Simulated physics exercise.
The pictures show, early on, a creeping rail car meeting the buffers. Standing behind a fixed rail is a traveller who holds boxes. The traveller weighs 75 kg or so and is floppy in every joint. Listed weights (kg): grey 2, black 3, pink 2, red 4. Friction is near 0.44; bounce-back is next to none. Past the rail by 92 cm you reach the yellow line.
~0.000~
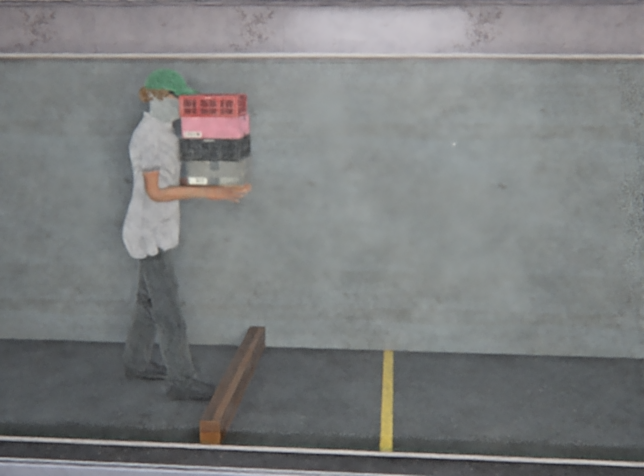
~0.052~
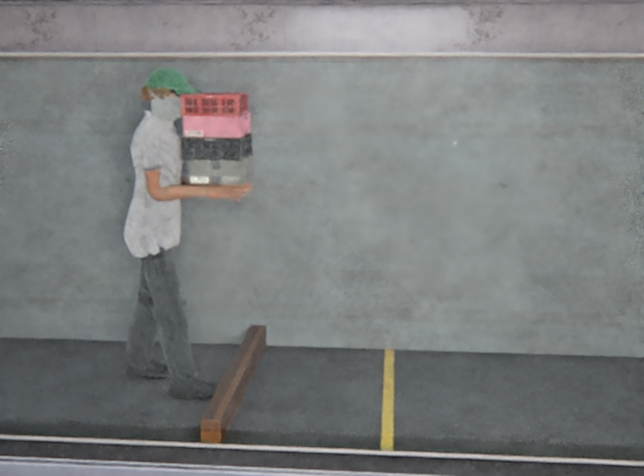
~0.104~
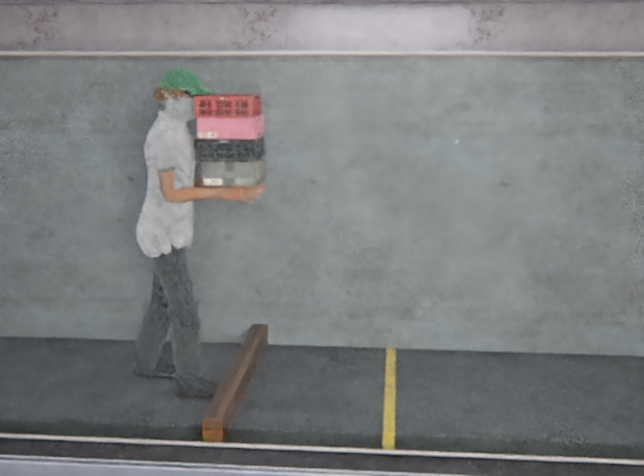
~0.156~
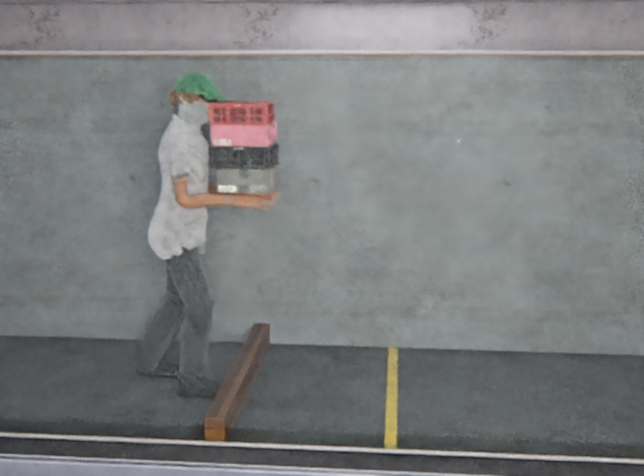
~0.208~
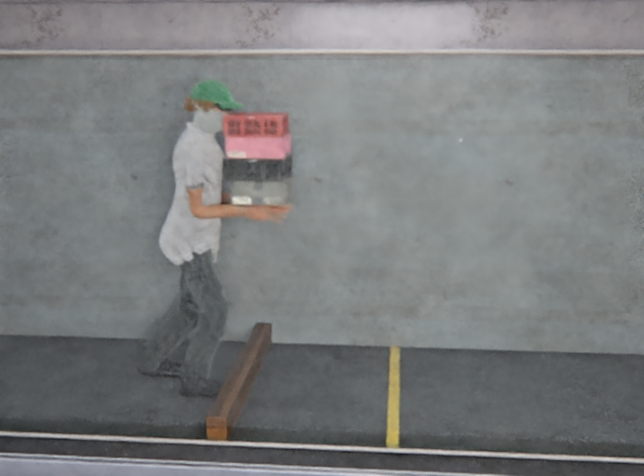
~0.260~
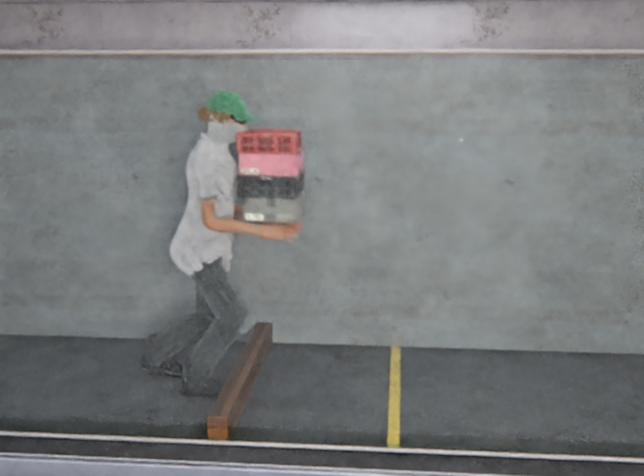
Beside a grey wall, a capped person holding stacked crates moves right, knees bending lower.
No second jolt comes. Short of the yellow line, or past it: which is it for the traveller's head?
Past it.
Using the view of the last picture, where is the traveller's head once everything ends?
Look roughly at (462, 411) in the final picture.
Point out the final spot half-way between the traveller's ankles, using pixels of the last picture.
(222, 359).
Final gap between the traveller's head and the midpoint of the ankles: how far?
Separation: About 140 cm.
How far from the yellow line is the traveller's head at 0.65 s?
About 15 cm short of it.
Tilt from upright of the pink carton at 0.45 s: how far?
I'd say it leans about 5 degrees.
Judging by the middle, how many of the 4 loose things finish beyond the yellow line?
By my count, 3 of them.
After 0.45 s the traveller's head is 67 cm short of the yellow line, near (276, 188) in the last picture's view; the pink carton 45 cm short of the yellow line, tilted 5°.
After 0.65 s the traveller's head is 14 cm short of the yellow line, near (371, 273) in the last picture's view; the pink carton 27 cm short of the yellow line, tilted 0°.
After 0.95 s the traveller's head is 19 cm past the yellow line, near (432, 355) in the last picture's view.
At rest, 2.9 s, grey parcel stops short of the yellow line; black crate crosses the yellow line; pink carton crosses the yellow line; red crate crosses the yellow line; traveller's head crosses the yellow line.
